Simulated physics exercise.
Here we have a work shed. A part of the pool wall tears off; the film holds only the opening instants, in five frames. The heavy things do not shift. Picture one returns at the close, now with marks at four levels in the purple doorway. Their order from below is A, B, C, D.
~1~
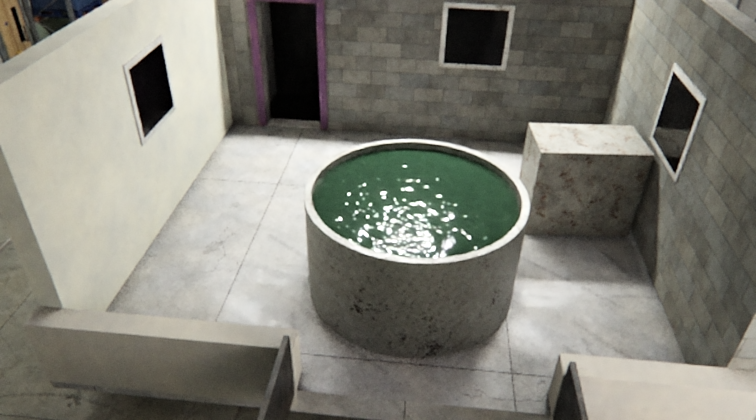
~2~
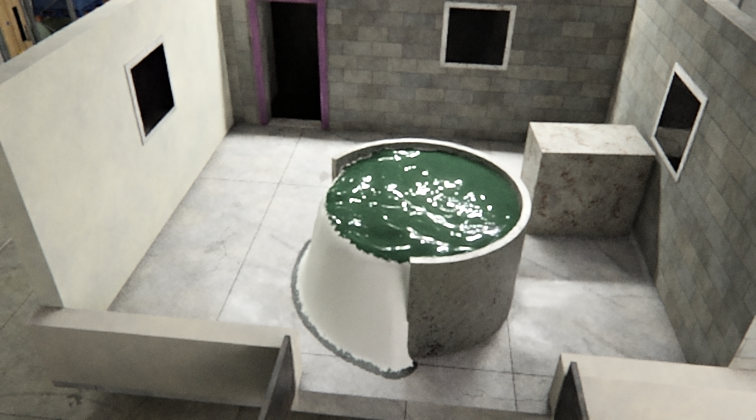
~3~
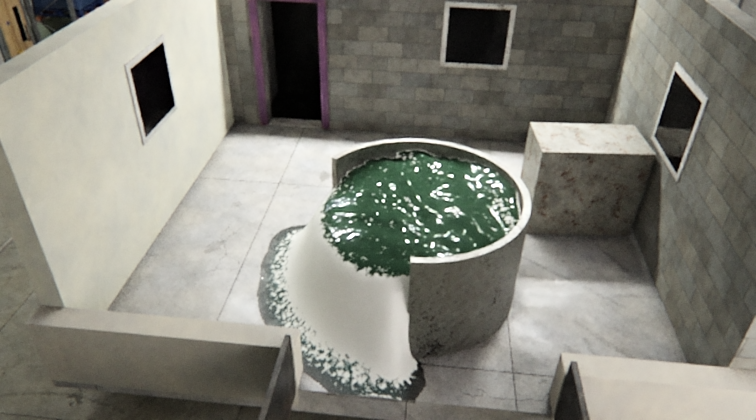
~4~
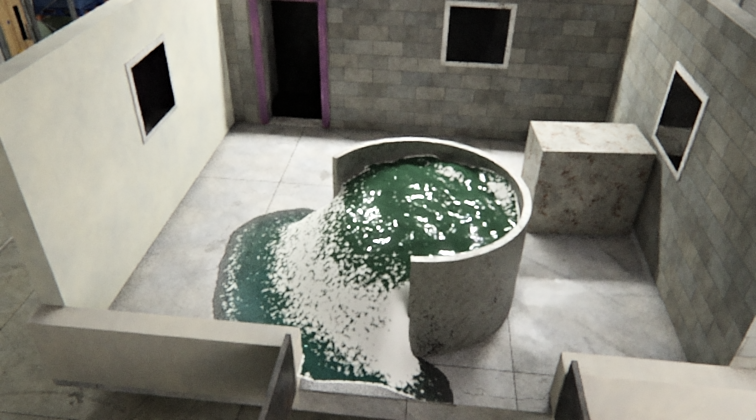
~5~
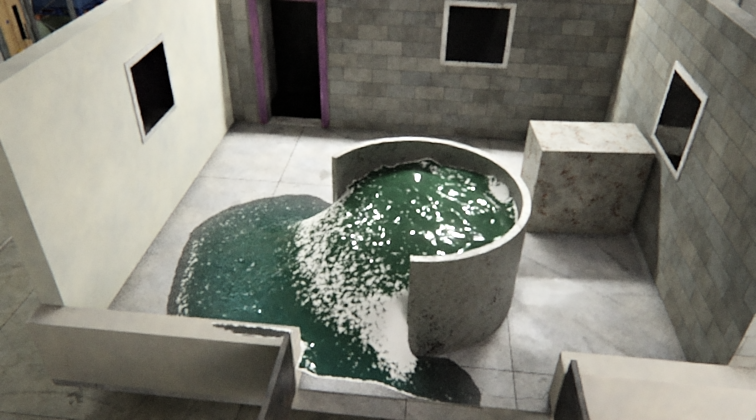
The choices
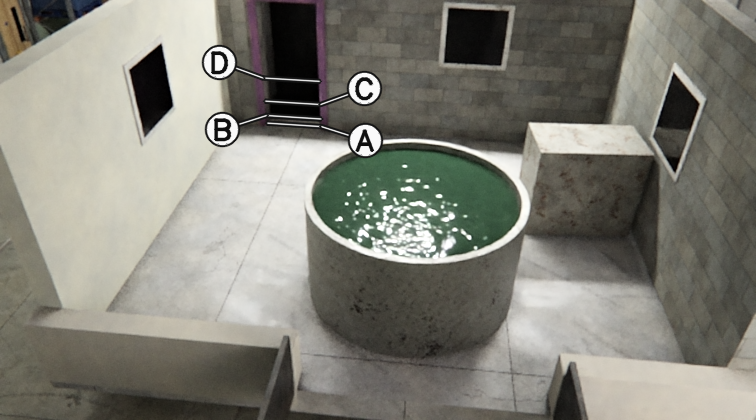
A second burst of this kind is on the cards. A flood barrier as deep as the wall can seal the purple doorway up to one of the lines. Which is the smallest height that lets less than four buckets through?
C.
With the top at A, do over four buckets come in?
Yes, it does.
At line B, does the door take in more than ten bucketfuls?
Yes, it does.
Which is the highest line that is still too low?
Here it is line B.
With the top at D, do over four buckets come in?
No, that is safe.
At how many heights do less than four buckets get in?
Two of the four.
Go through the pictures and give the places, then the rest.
The first frame shows water in the pool at rest, its middle at (416, 198); foot of the purple doorway at (294, 127); open gate at (427, 337).
In the second frame, 3 % of the ground under water, visible out to (310, 251).
In the third frame, 7 % of the ground under water, visible out to (288, 233).
In the fourth frame, 14 % of the ground under water, visible out to (276, 215).
In the fifth frame, 21 % of the ground under water, visible out to (236, 208).
In white, A at (294, 124); B at (293, 117); C at (292, 102); D at (291, 79); from the bottom up A, B, C, D.
For line A, dozens of bucketfuls pour in.
For line B, some 20 bucketfuls get in.
For line C, a splash gets over, under a bucket.
For line D, nothing gets over.
